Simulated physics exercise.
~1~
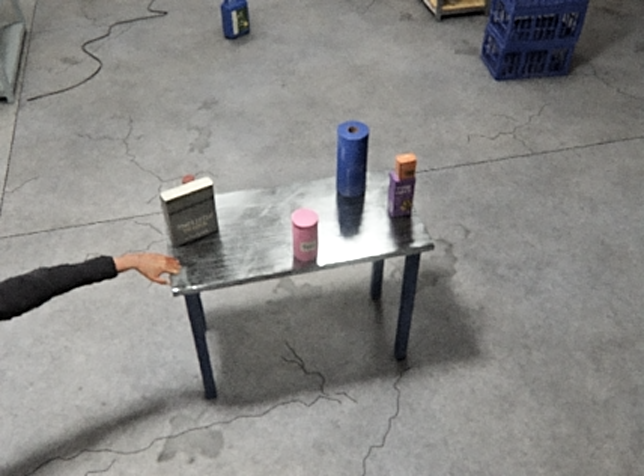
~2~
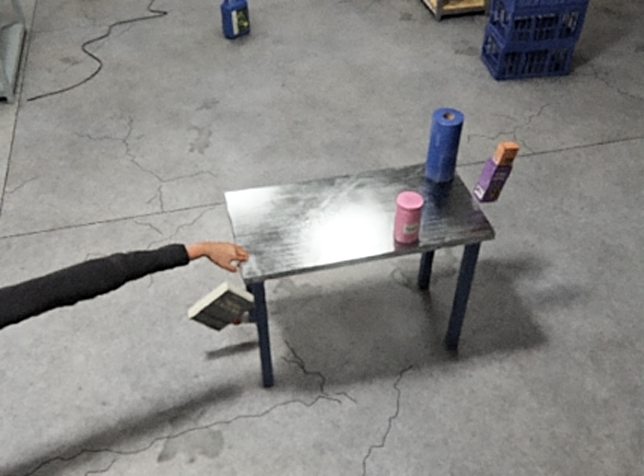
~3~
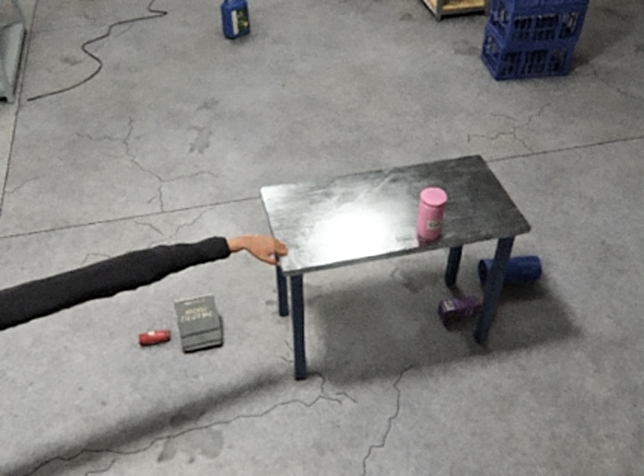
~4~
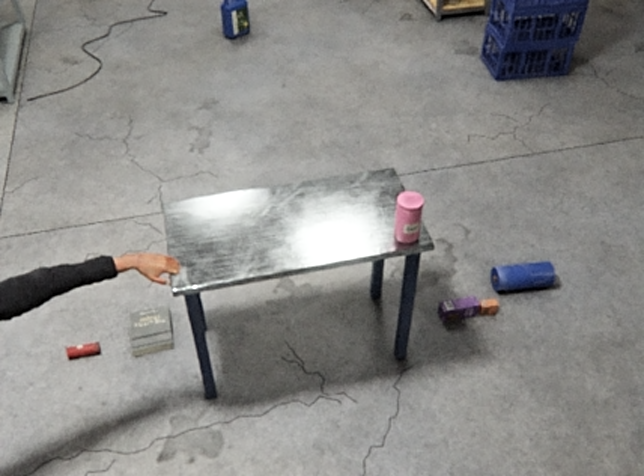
At the start, a small metal-topped table holds a grey book with a red shaker behind it, a pink jar, a blue roll, and an orange packet on a purple carton, while a hand grips its left corner. The hand shoves the table right, and the book drops off the left side as the carton and packet tip off the right. With the table farther right, the red shaker and blue roll also lie on the floor. The hand then draws the table back left. Only the pink jar remains on top, upright near the right edge.
